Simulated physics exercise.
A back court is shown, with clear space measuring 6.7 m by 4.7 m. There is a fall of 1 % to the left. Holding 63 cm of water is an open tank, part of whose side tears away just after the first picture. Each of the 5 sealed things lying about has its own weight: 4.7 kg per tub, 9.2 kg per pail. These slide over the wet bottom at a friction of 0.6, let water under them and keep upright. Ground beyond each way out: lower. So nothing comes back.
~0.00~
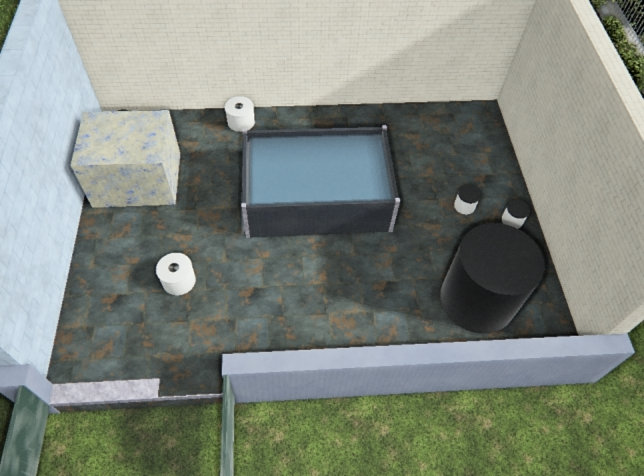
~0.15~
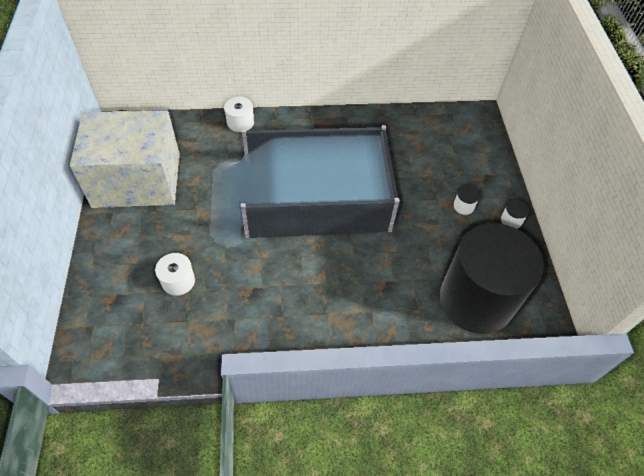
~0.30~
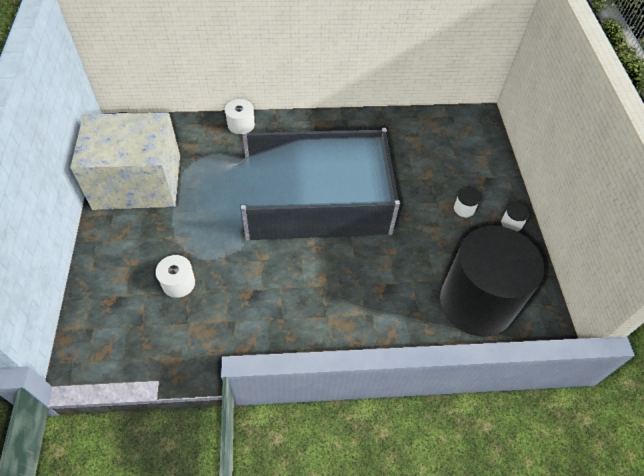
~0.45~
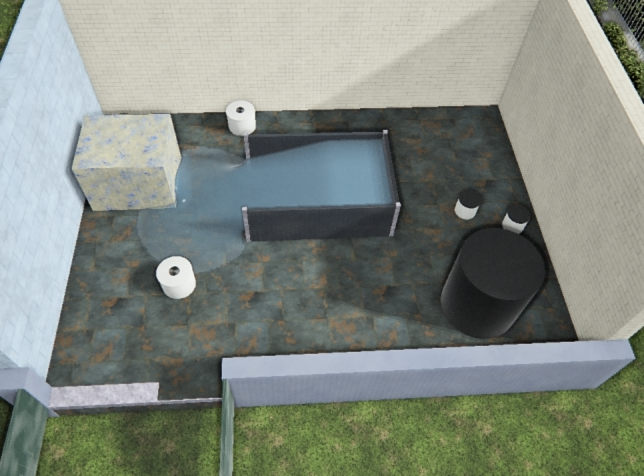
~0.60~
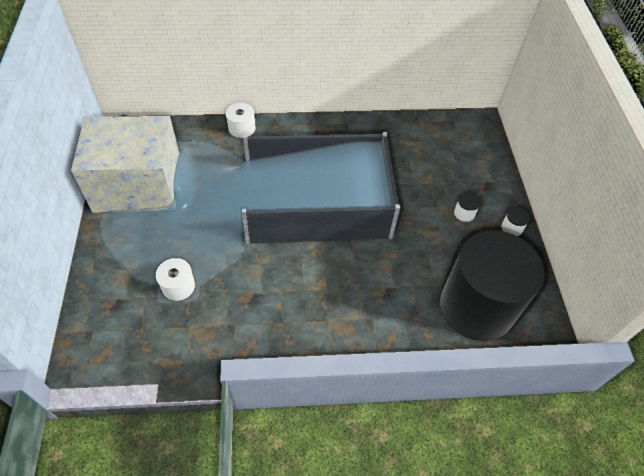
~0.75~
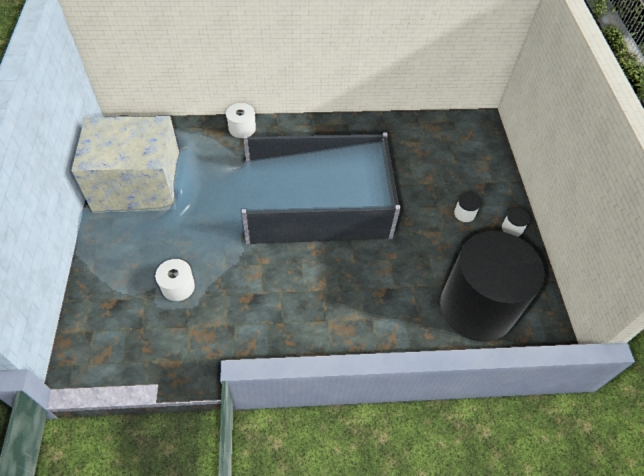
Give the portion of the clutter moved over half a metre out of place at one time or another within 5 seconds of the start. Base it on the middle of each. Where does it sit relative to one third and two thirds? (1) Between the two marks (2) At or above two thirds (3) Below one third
Between the two marks (1).
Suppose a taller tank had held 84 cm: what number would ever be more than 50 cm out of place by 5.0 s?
In that case the number is 3.
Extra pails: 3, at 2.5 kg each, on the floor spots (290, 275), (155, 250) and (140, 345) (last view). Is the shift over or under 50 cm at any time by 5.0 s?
Note, in sequence: Under threshold; over threshold; over threshold.
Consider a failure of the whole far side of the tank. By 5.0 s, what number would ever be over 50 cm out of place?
2.
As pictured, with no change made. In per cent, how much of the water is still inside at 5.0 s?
Remaining: Approx. 70 per cent.
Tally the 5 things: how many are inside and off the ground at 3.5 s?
Then: 3.
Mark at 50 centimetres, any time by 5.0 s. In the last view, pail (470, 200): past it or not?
Within the mark.
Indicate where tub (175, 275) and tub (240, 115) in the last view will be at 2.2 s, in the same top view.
Estimated pixels: (133, 345) and (267, 125).
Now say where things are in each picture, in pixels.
A tub at (174, 268), on the bottom; a tub at (239, 106), on the bottom; 2.6 m2 under water; 0 of 5 have shifted, in the first picture.
A tub at (174, 268), on the bottom; a tub at (239, 106) rests on the ground; 3.4 m2 under water; 0 of 5 have shifted, in the second picture.
A tub at (174, 270), on the bottom; a tub at (239, 109), on the bottom; water covers 4.4 m2; 0 of 5 have shifted, in the third picture.
A tub at (174, 271) rests on the ground; a tub at (240, 110) rests on the ground; water covers 5.2 m2; 0 of 5 have shifted, in the fourth picture.
A tub at (174, 273), on the bottom; a tub at (240, 112) rests on the ground; water covers 6.0 m2; 0 of 5 have shifted, in the fifth picture.
A tub at (174, 274) rests on the ground; a tub at (240, 113), on the bottom; water covers 7.0 m2; 0 of 5 have shifted, in the sixth picture.
After 1.1 s 0 of 5 are over 50 cm from their spots; 0 afloat.
After 2.2 s 2 of 5 are over 50 cm from their spots; 0 afloat.
After 3.5 s 3 of 5 are over 50 cm from their spots; 3 afloat.
After 5.0 s 3 of 5 are over 50 cm from their spots, and 3 have been at some point; 1 afloat.
